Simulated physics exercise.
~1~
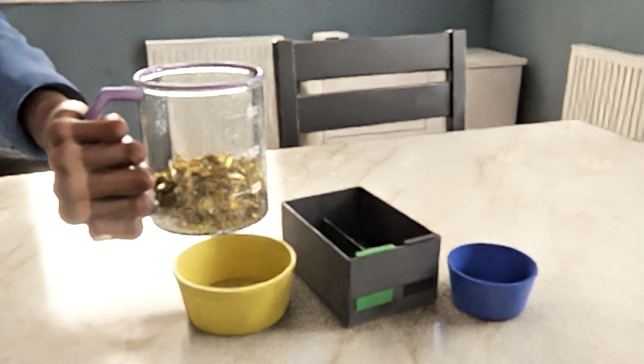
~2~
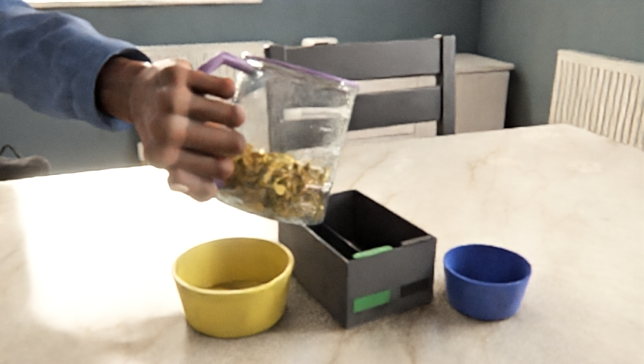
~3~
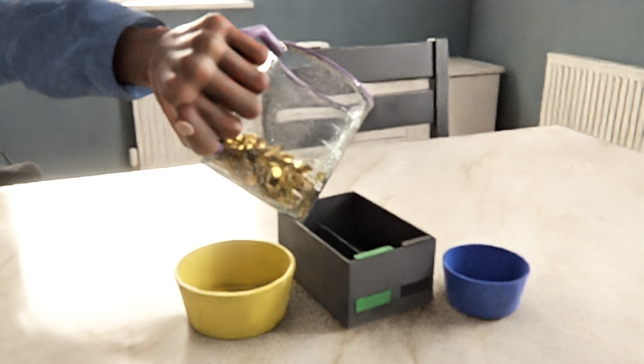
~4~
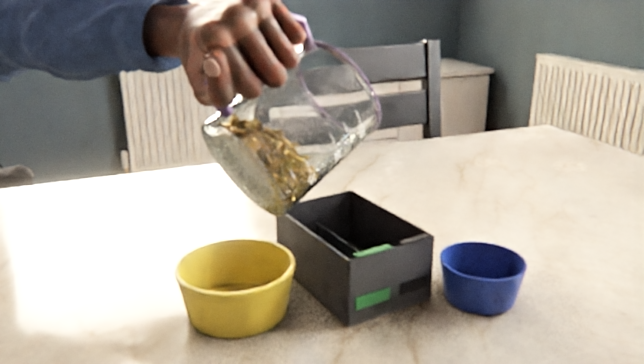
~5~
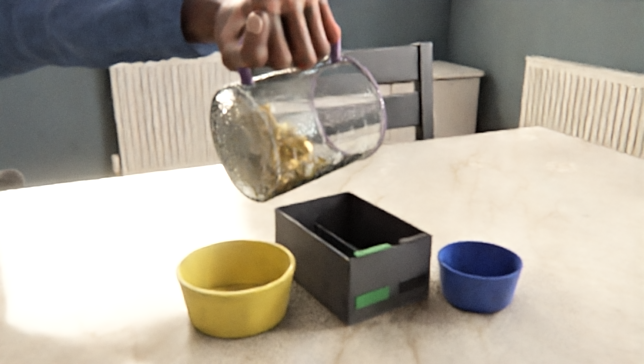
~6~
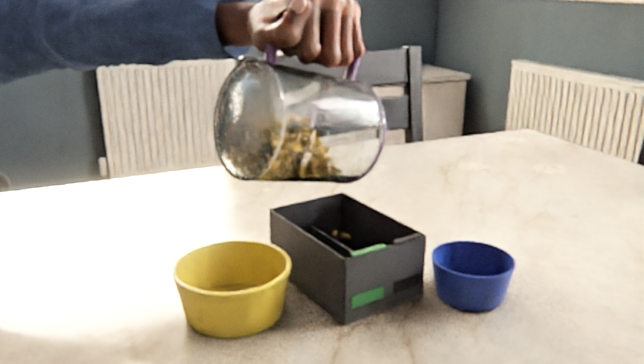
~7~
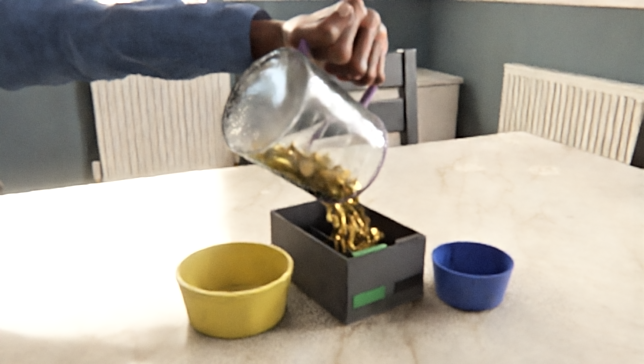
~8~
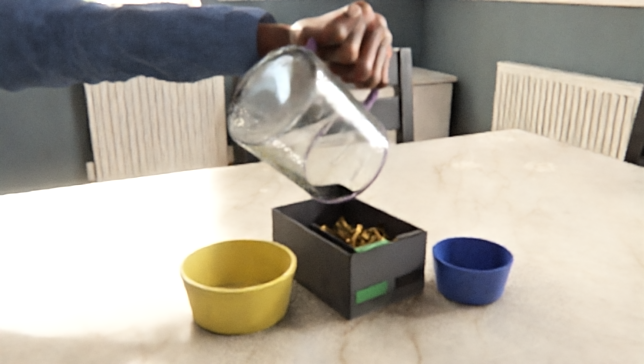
A hand in a blue sleeve holds a clear jug with a purple rim and handle, partly filled with brass-coloured screws, above a pale marble-patterned table, seen from the front and slightly above. A dark open box with green markings stands between a yellow dish on the left and a smaller blue dish on the right, with a chair and radiators behind. The hand moves the jug right over the box, tipping it onto its side. A few screws drop, then the rest pour out in a stream. The emptied jug stays tilted above the box, where the screws lie heaped, both dishes still empty.
